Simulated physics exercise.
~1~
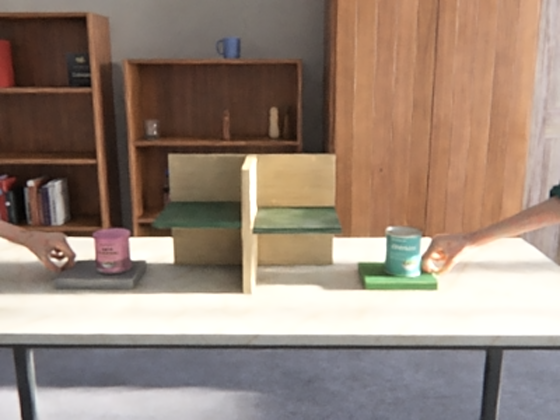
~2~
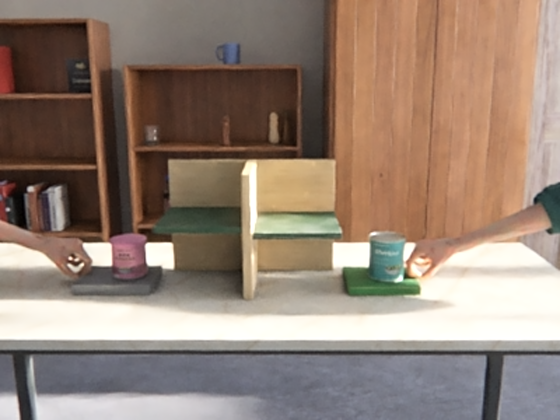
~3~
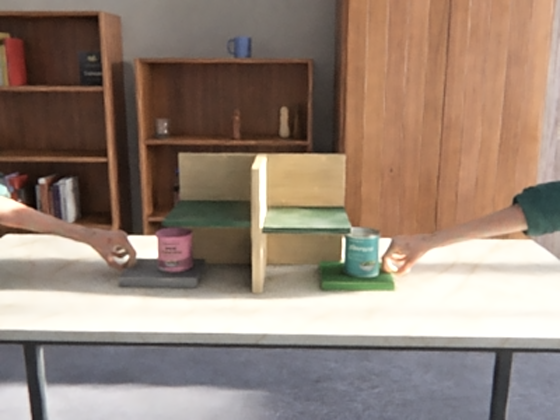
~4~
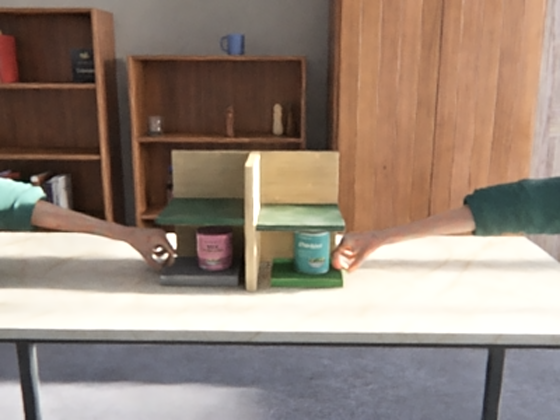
A grey tray carrying a pink pot and a green board carrying a turquoise pot are pushed along a pale table by two hands, one from each side. Between them stands a wooden divider with a low green shelf on either side, with bookcases and a cabinet behind. The tray slides right while the board slides left, both pots riding along upright. The hands keep pushing inward until the pots near the shelf edges. Finally, both pots pass beneath the shelves untouched and sit under them on either side of the divider, the hands still at the tray and board.
